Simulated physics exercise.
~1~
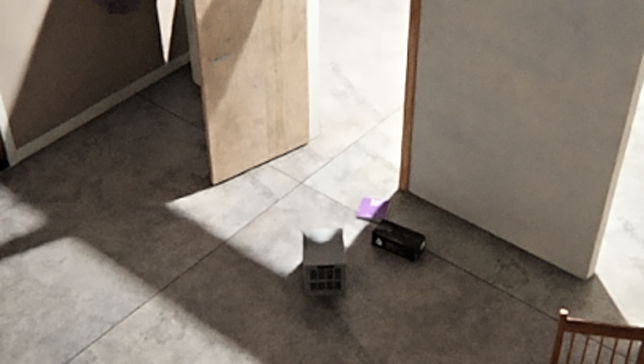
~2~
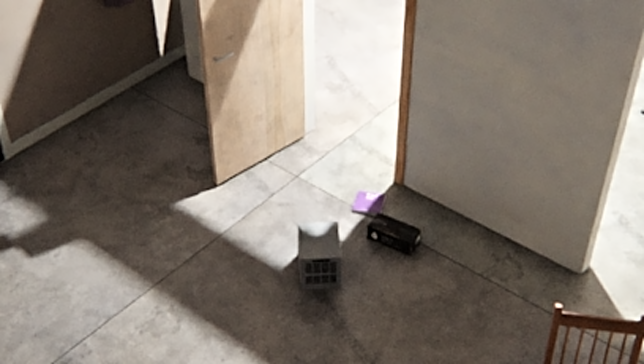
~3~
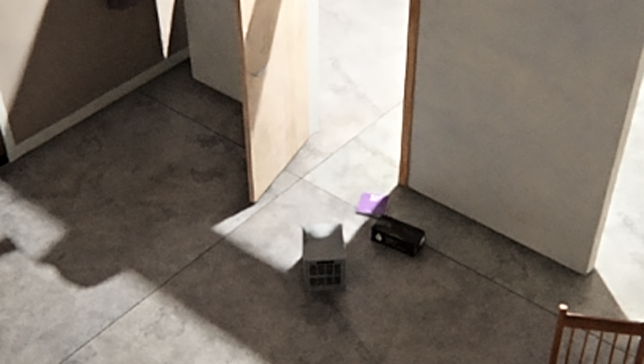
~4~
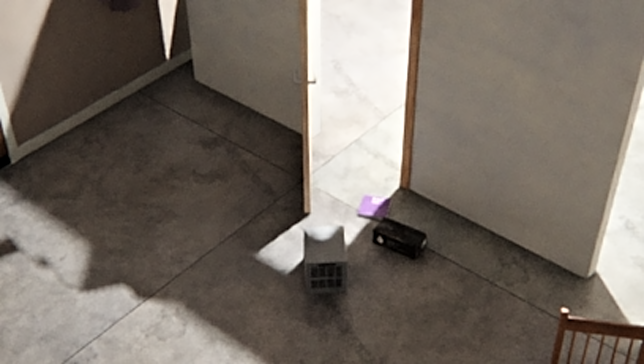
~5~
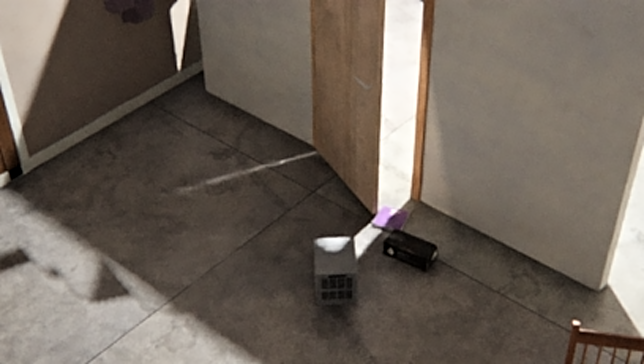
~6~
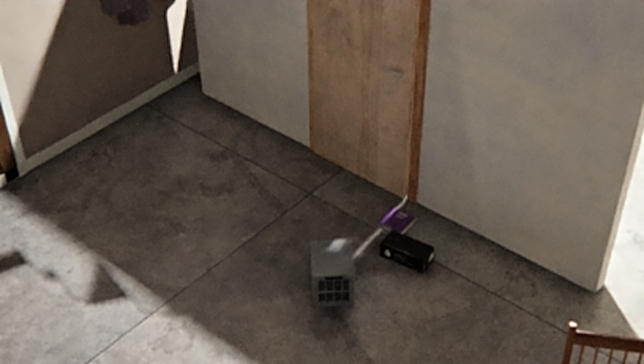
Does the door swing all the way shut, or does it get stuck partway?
The door swings all the way shut. It ends up closed in its frame, with the grey crate and black box still where they were on the floor.
A pale wooden door stands wide open into a room with a grey stone-like floor, seen from high up by a gently swaying camera. Near the doorway lie a small purple book and a black box, with a grey crate to their left and part of a brown slatted wooden piece at the lower right. With no hand in view, the door swings round to the right, and the patch of light on the floor narrows. Its edge reaches the purple book, which shifts slightly, while the crate and black box stay put. The door ends shut in its frame.
